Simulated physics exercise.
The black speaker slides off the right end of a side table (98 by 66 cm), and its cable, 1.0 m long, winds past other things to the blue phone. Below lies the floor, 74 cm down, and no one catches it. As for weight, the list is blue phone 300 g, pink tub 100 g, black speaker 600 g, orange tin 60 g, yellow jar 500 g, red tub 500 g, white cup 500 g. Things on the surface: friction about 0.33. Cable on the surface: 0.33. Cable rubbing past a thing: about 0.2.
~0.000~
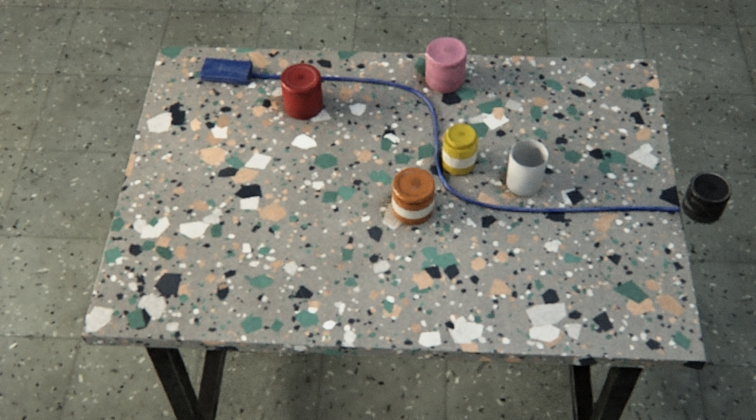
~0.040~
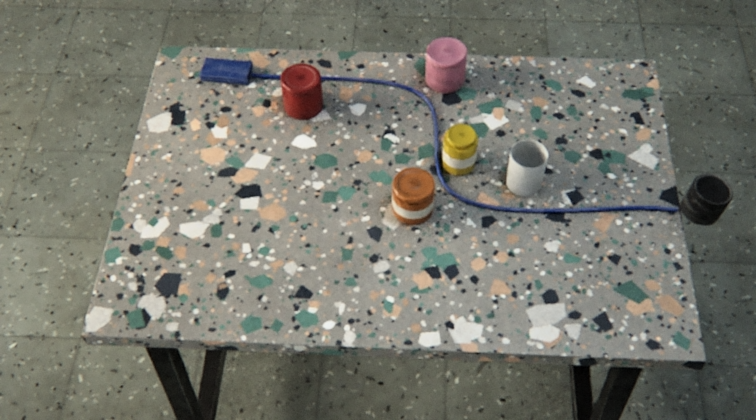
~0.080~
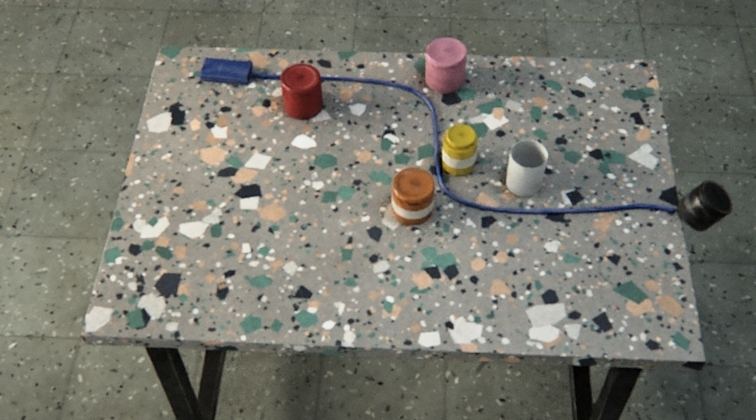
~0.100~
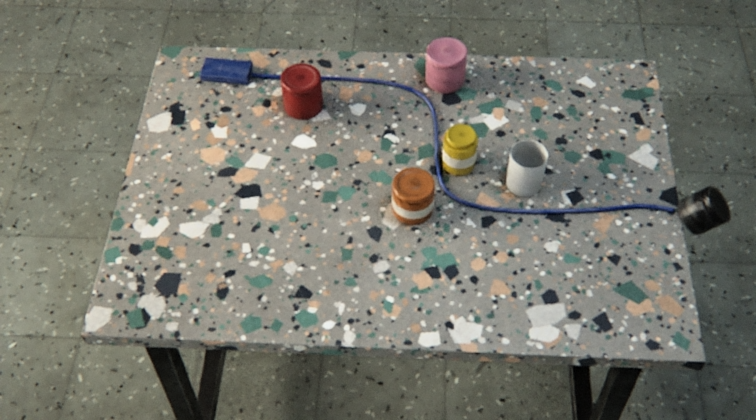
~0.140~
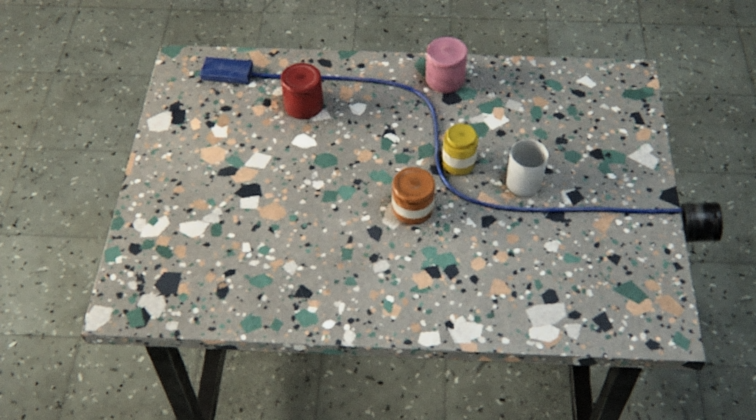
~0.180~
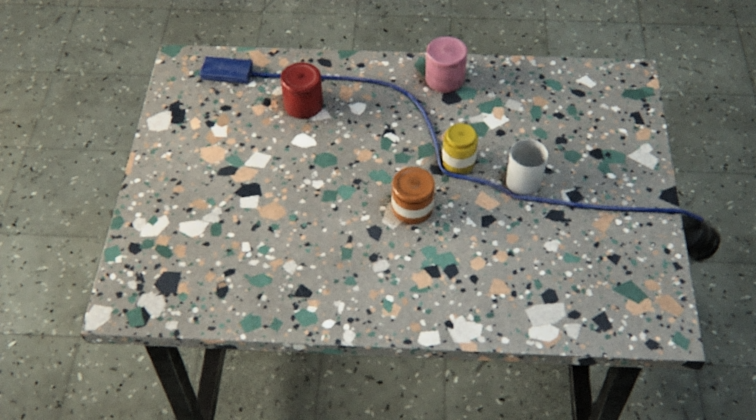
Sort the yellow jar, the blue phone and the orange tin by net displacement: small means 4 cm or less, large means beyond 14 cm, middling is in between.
Yellow jar: Middling; blue phone: Large; orange tin: Small.
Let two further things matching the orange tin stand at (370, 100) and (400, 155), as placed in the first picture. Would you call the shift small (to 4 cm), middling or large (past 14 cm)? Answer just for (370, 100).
There it moves a long way.
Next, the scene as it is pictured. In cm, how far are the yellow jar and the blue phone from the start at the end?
Yellow jar: 6 cm; blue phone: 60 cm.
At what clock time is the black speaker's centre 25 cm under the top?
It happens at 0.40 seconds on the clock.
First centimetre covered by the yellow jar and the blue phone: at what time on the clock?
On the clock, yellow jar 0.85 s and blue phone 0.26 s.
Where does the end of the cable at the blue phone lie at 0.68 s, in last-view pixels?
Approximate position: (406, 126).
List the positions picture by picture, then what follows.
The first picture shows shows, yellow jar (461, 134); blue phone (226, 68); orange tin (414, 183); cable runs through (623, 208) (511, 209) (437, 157) (407, 88).
The second picture shows shows, black speaker (711, 189); cable runs through (621, 208) (437, 157).
The third picture shows shows, black speaker (705, 206); cable runs through (618, 208) (437, 158).
The fourth picture shows shows, black speaker (704, 210); cable runs through (617, 208) (437, 157).
The fifth picture shows shows, black speaker (701, 222); cable runs through (625, 210) (437, 157).
The sixth picture shows shows, yellow jar (461, 134); blue phone (226, 67); orange tin (414, 183); cable runs through (653, 210) (441, 165) (405, 92).
After 0.4 s, the cable's tail end at (321, 95); blue phone 15 cm off its start, black speaker over the edge, red tub 3 cm off its start.
After 0.7 s, the cable's tail end at (406, 126); blue phone 32 cm off its start, black speaker over the edge, red tub 4 cm off its start.
After 0.9 s, the cable's tail end at (475, 176); blue phone 49 cm off its start at (448, 164), yellow jar 6 cm off its start at (498, 136), black speaker over the edge.
After 1.2 s, the cable's tail end at (506, 197); blue phone 57 cm off its start, yellow jar 7 cm off its start, black speaker over the edge.
After 2.4 s, the cable's tail end at (506, 197); blue phone 57 cm off its start at (479, 196), yellow jar 7 cm off its start at (501, 137), orange tin 0 cm off its start at (413, 183), black speaker over the edge.
